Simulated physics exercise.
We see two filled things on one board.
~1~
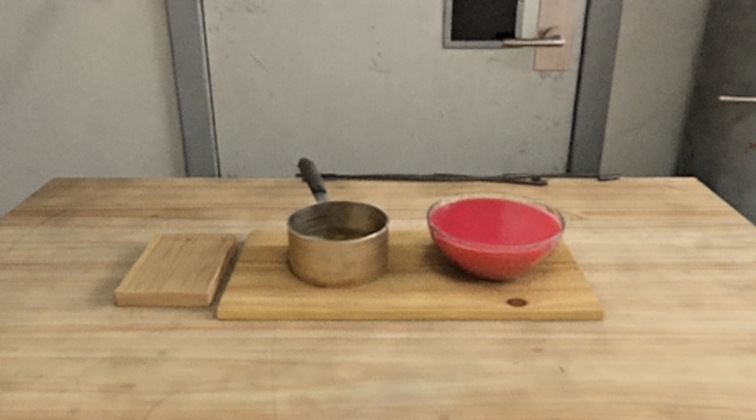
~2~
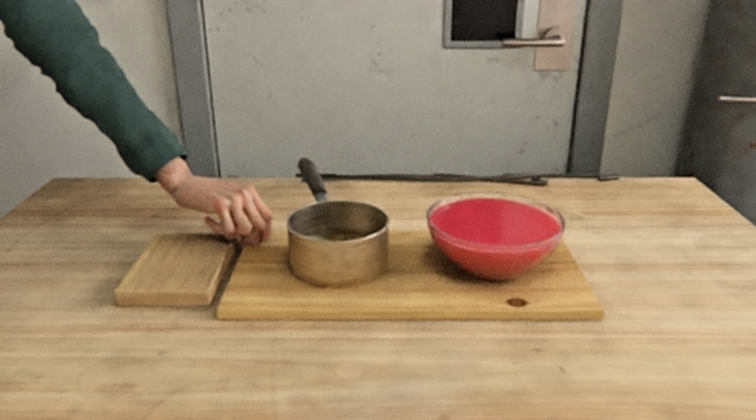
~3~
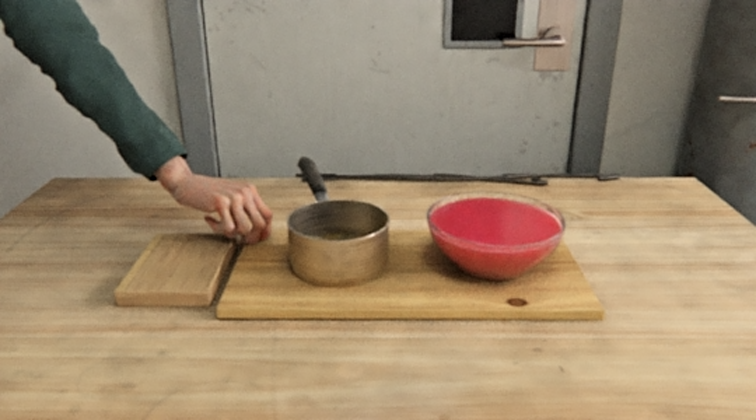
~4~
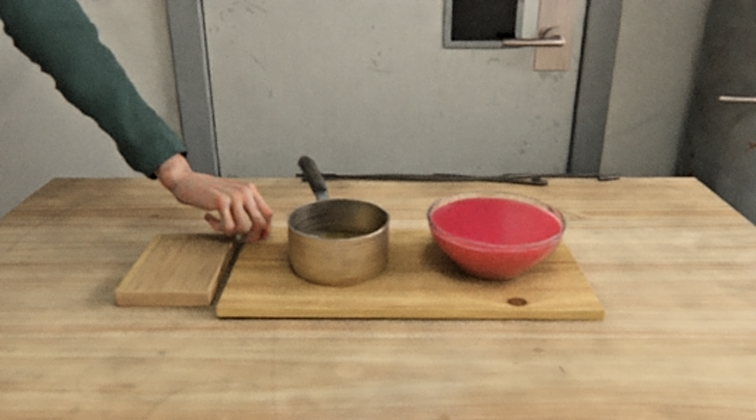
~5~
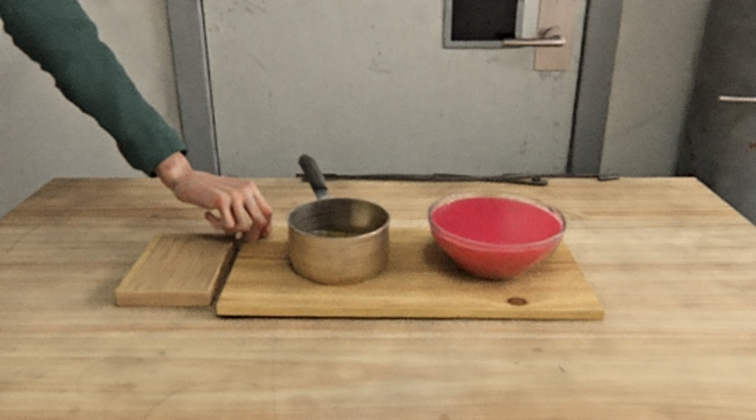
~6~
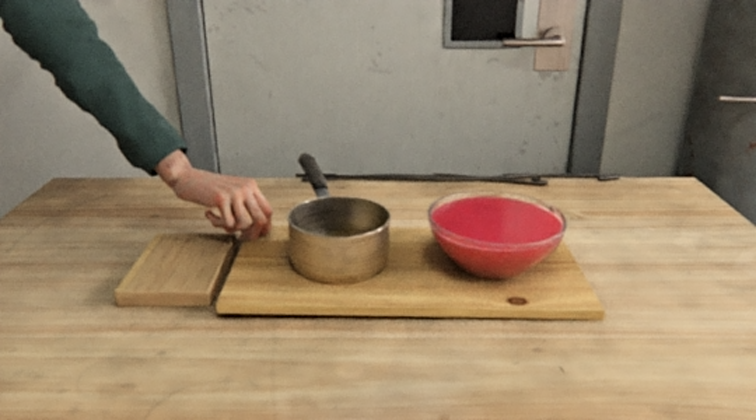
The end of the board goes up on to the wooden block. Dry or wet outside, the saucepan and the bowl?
On the left the saucepan holds, on the right the bowl holds.
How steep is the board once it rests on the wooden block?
Roughly 3°.
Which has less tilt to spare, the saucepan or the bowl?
That is the one on the right.
A moment on, the board slopes by about 2°; saucepan, all is still inside; bowl, all is still inside.
Further on, the board slopes by about 4°; saucepan, all is still inside; bowl, all is still inside.
When it is over, the board slopes by about 3°, resting on the wooden block; saucepan, all is still inside; bowl, all is still inside.
